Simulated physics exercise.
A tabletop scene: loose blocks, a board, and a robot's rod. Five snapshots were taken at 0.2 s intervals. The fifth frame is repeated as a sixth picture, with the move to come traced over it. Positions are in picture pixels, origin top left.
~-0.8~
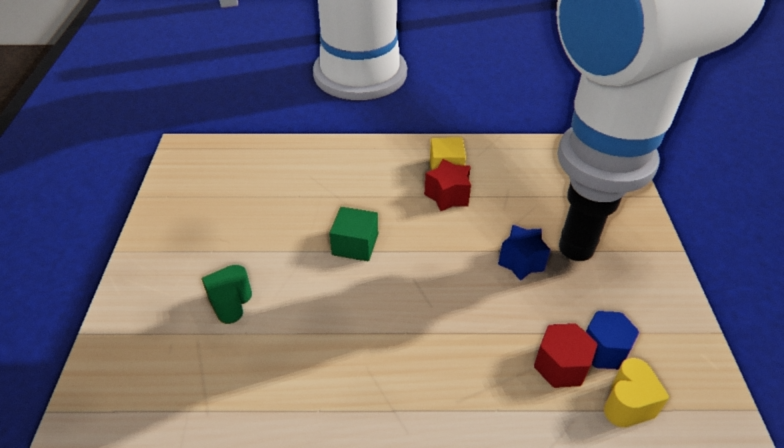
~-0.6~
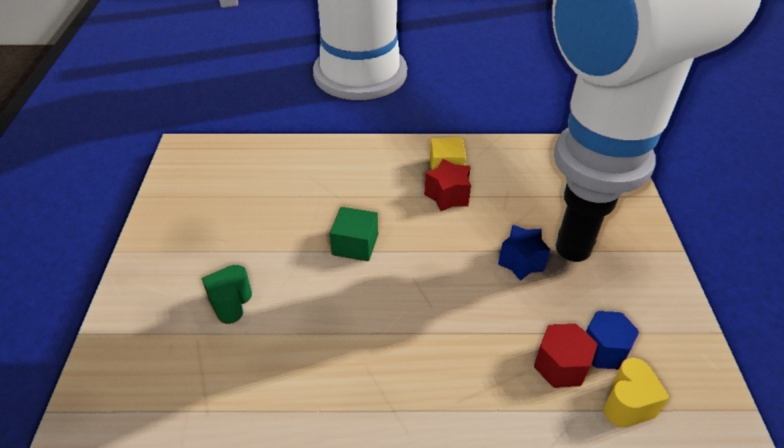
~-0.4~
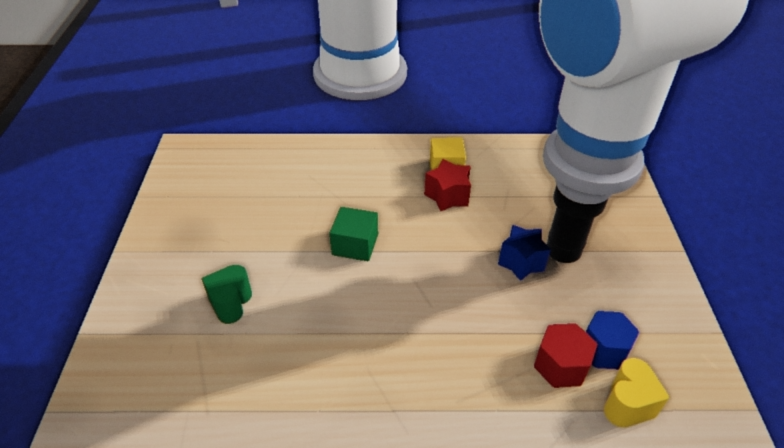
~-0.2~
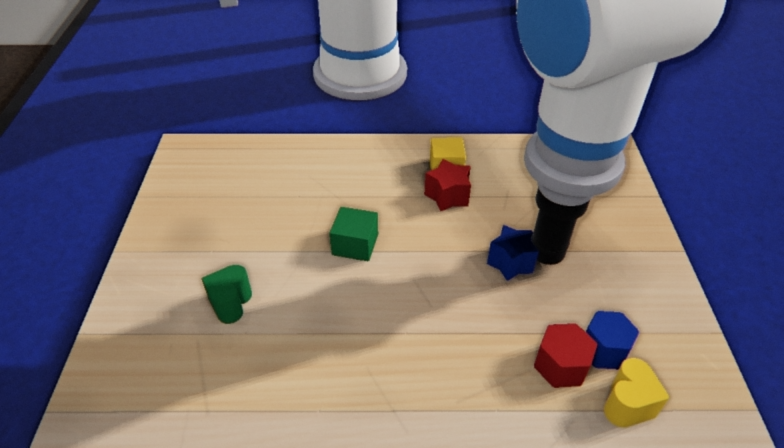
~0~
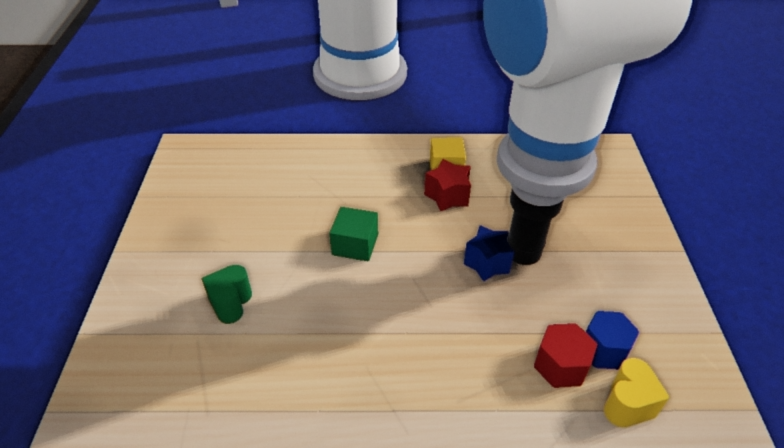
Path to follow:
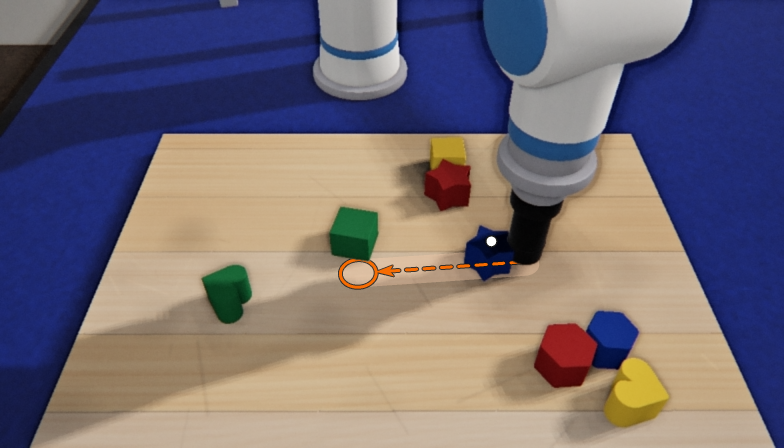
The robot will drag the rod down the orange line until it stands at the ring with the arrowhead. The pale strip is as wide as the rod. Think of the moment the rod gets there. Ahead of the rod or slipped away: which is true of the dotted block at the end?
My prediction: In front.
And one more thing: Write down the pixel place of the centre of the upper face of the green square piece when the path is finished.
I'd say the green square piece ends with its top centre at (335, 217).
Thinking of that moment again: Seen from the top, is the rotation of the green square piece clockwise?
Yes.
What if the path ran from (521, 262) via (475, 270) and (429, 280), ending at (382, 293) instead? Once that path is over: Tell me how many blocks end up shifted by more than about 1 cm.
My best guess is that a single block moves over 1 cm.
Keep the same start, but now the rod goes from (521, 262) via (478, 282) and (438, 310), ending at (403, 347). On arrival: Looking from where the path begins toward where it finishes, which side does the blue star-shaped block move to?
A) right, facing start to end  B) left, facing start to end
I'll go with A - right, facing start to end.
The line goes in a line from (521, 262) to (358, 273); the dot is on the blue star-shaped block.
What follows on the original path. One third of the way, rod at (468, 257); blue star-shaped block at (435, 245).
Two thirds of the way, rod at (412, 261); blue star-shaped block at (377, 249).
At the end, rod at (358, 264); green square piece at (335, 217), turned 60° clockwise; blue star-shaped block at (321, 253).
